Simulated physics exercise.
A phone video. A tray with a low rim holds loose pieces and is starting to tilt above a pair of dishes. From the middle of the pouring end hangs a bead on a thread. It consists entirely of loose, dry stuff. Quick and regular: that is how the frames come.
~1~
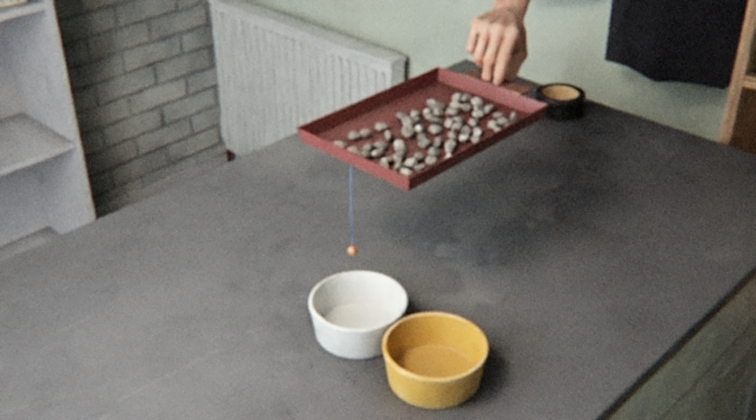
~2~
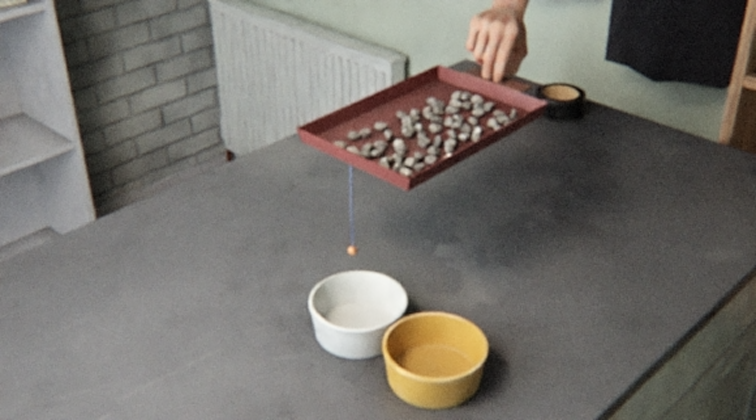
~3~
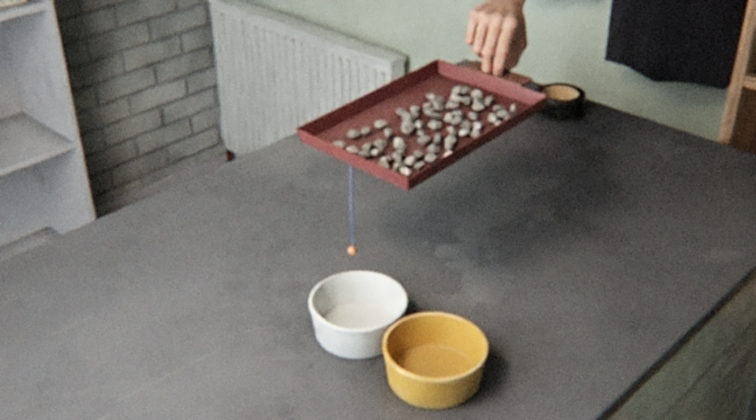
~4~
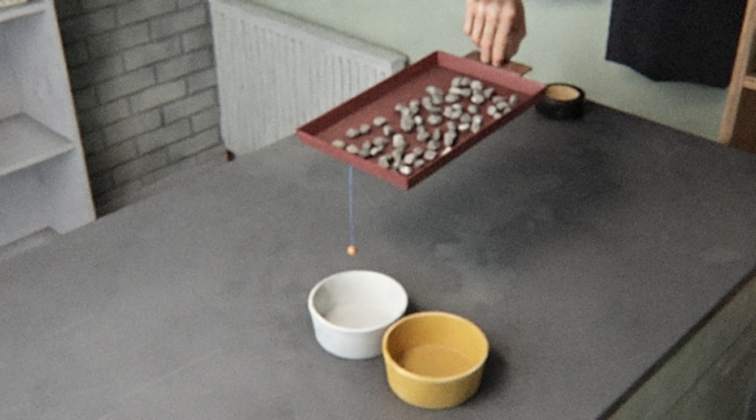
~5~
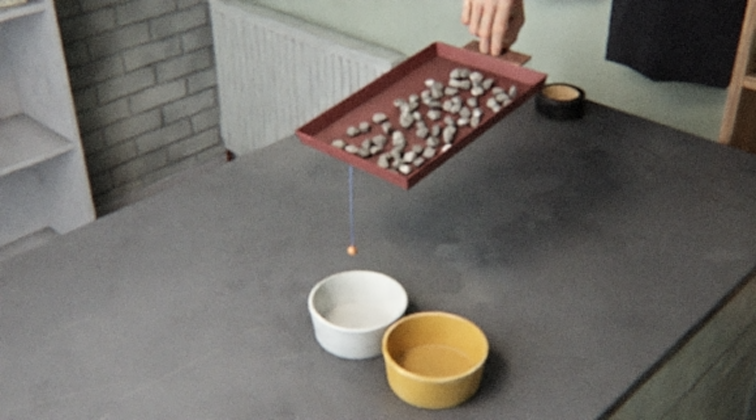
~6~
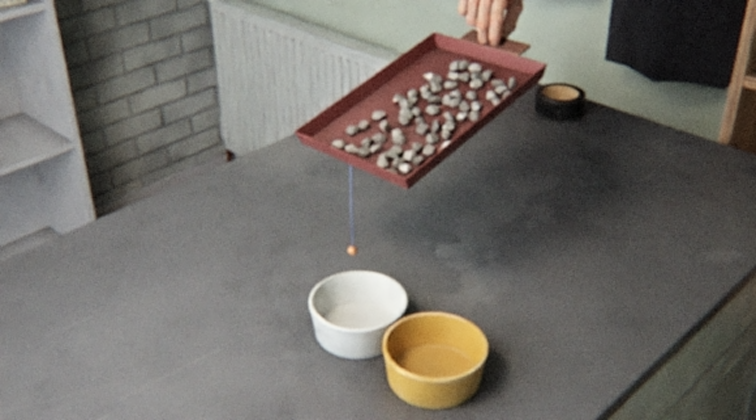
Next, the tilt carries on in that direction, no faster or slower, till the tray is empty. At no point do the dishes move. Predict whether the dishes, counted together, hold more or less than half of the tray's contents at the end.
Most of what falls will come down outside the dishes.
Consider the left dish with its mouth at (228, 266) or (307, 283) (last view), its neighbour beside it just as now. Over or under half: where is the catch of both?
Taking them in turn, it's short of half and then beyond half.
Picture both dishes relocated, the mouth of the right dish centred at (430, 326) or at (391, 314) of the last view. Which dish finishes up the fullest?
Well, first the one further left, then the one further left.
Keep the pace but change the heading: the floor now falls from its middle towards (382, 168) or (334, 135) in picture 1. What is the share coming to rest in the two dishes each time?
The share is 90 per cent in the first and 0 per cent in the second.
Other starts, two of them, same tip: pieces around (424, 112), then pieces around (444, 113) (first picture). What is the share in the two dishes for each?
Respectively 20 and 30 per cent.
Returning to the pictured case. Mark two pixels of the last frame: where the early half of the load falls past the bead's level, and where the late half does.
Roughly (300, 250) first, then roughly (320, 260).
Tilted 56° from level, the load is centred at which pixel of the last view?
Look around (360, 138) in the last picture.
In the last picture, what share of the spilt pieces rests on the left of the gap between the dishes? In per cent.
It works out to some 100 per cent.
Soon, tray tipped steeply; all on the tray.
A while on, tray tipped right over; about two thirds on the tray; a stray few in the left dish; a small part outside both; about a quarter in the air.
Towards the end, tray tipped past a quarter turn; about a third in the left dish; about two thirds outside both.
Finally, tray tipped past a quarter turn; none in the right dish; about a third in the left dish; about two thirds outside both.
